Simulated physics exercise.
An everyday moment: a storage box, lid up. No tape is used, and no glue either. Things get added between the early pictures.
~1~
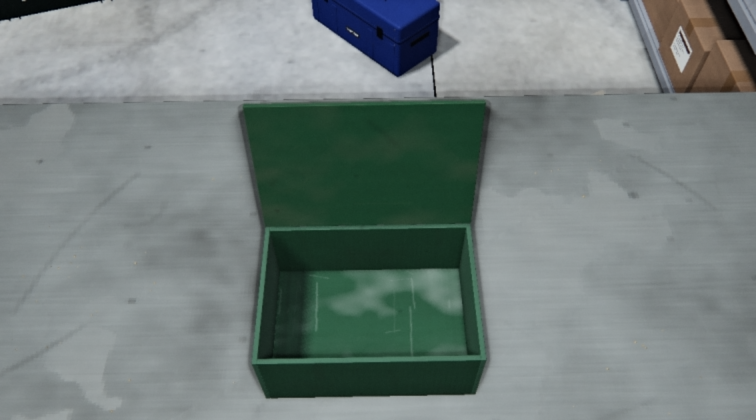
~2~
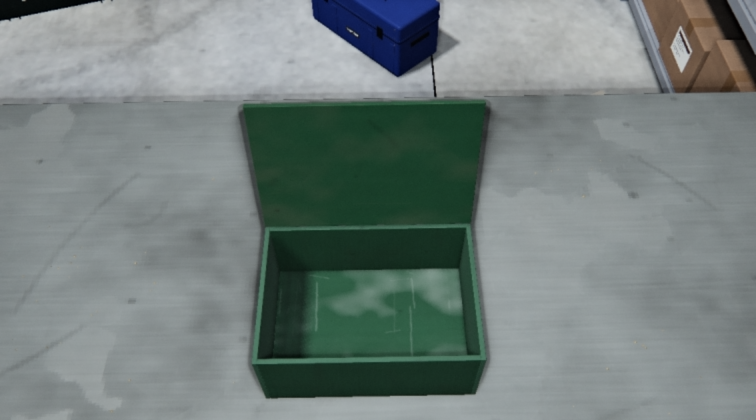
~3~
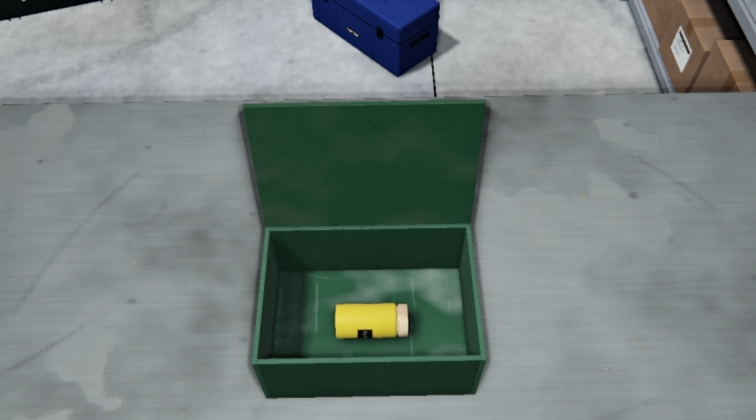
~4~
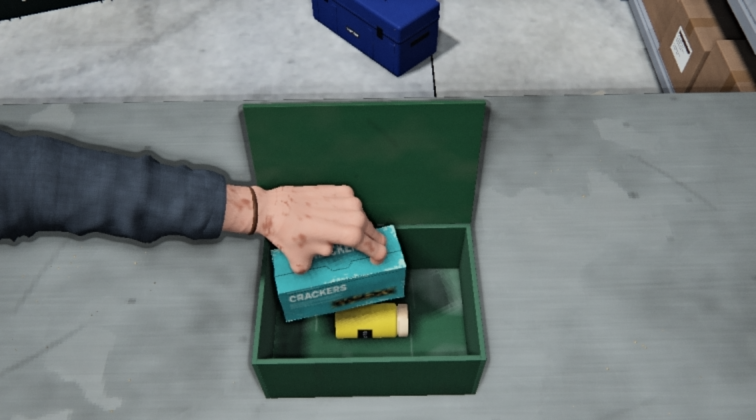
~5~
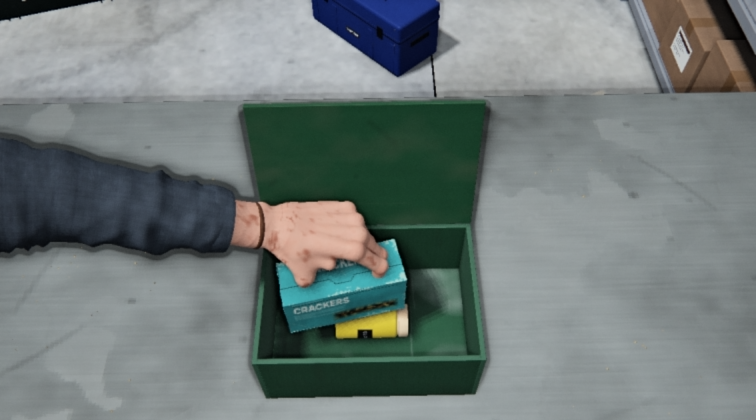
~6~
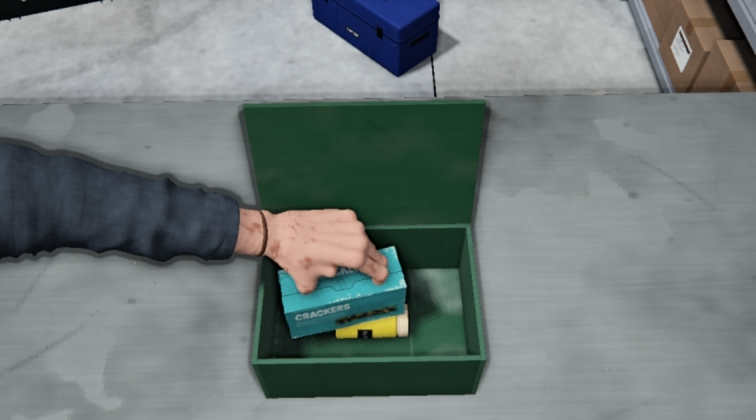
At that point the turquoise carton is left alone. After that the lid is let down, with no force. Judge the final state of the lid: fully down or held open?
Most likely there will be no gap under the lid.
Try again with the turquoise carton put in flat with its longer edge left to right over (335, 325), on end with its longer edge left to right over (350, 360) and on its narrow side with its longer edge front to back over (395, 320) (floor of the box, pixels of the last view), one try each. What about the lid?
With the first placement it settles down; with the second it remains raised; with the third it remains raised.
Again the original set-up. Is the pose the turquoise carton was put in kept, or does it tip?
At the finish the turquoise carton goes crooked.
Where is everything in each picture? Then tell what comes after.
The last thing is not in view yet, in the first picture.
The last thing is not in view yet, in the second picture.
The last thing is not in view yet; yellow shaker (372, 321), in the third picture.
Coming down; turquoise carton (339, 274); yellow shaker (372, 321), in the fourth picture.
Coming down; turquoise carton (342, 286); yellow shaker (372, 321), in the fifth picture.
In place under the hand; turquoise carton (343, 293), in the sixth picture.
Then, 1.20 s after the last picture, lid starting down; turquoise carton on its side near (341, 286); yellow shaker rolled about its own width.
Then, 1.80 s after the last picture, lid 41° above the rim; turquoise carton on its side near (341, 286); yellow shaker rolled about its own width.
At rest, lid shut; tipped over in the box, turquoise carton; moved from the start, yellow shaker. Seen from the same camera at the end, turquoise carton near (341, 286).
